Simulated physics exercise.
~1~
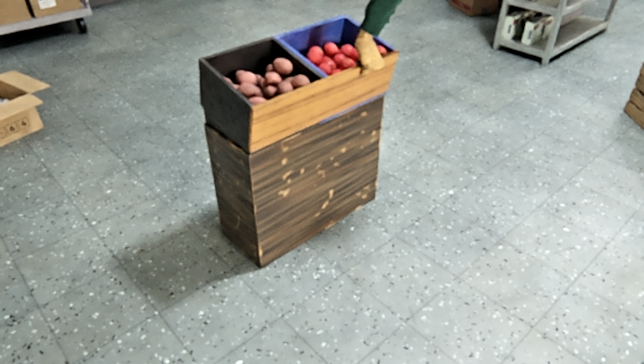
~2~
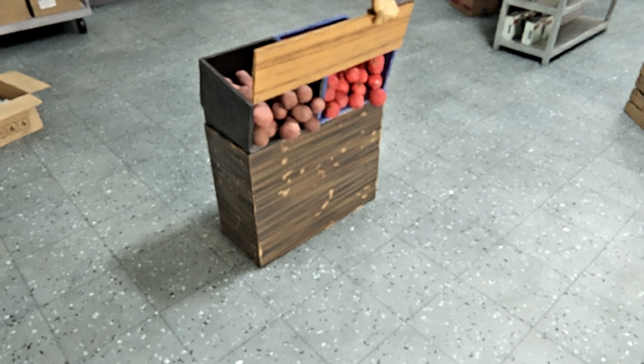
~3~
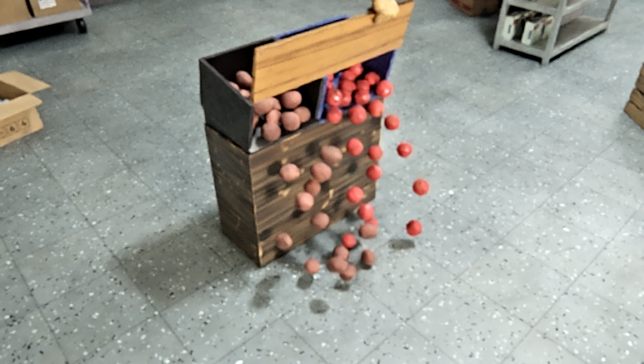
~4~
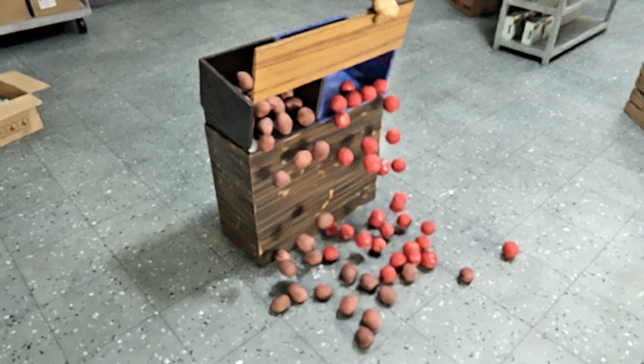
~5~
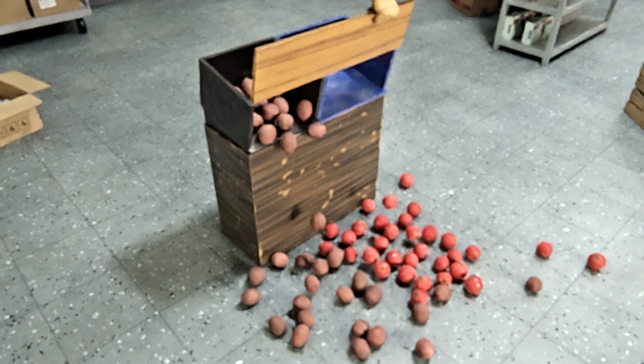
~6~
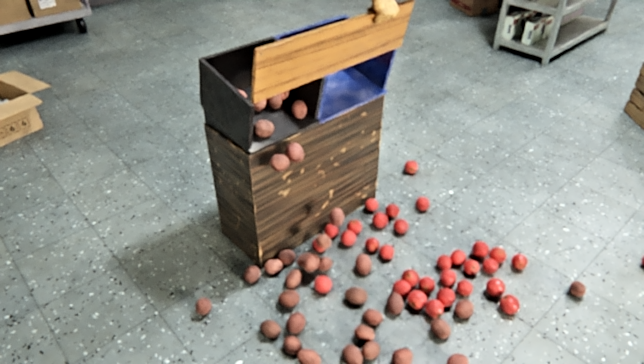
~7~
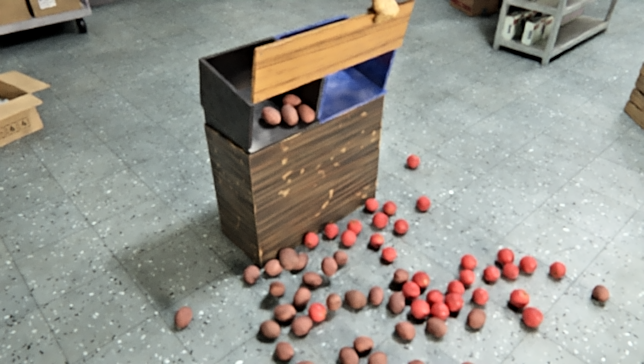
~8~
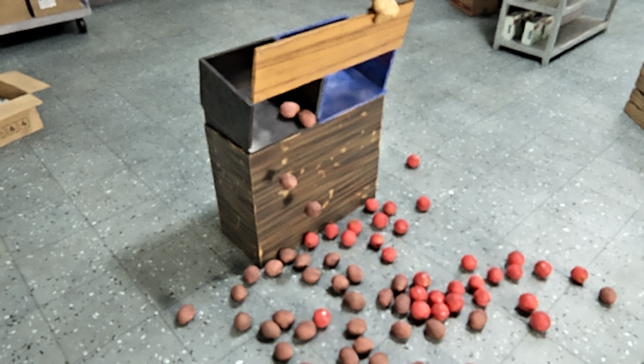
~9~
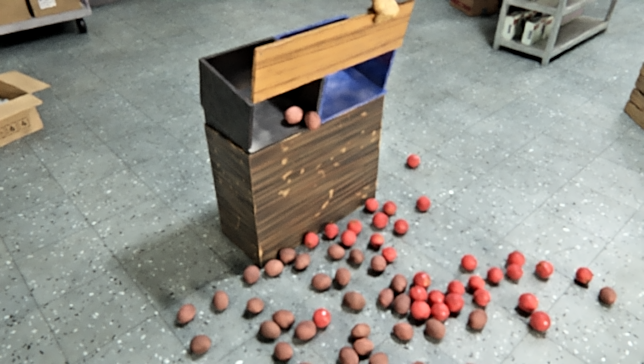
A gloved hand with a dark green sleeve grips a wooden gate on a brown wood-patterned stand, seen from above on a speckled grey tiled floor with shelving and cardboard boxes near the edges. The stand holds a black chute of brownish-red potatoes on the left and a blue chute of bright red tomatoes on the right. The hand draws the gate up, and both loads spill over the front edge, bouncing and rolling across the floor. The blue chute empties first, while potatoes keep dropping more slowly. Finally the floor is scattered with both, and a few potatoes remain in the black chute.
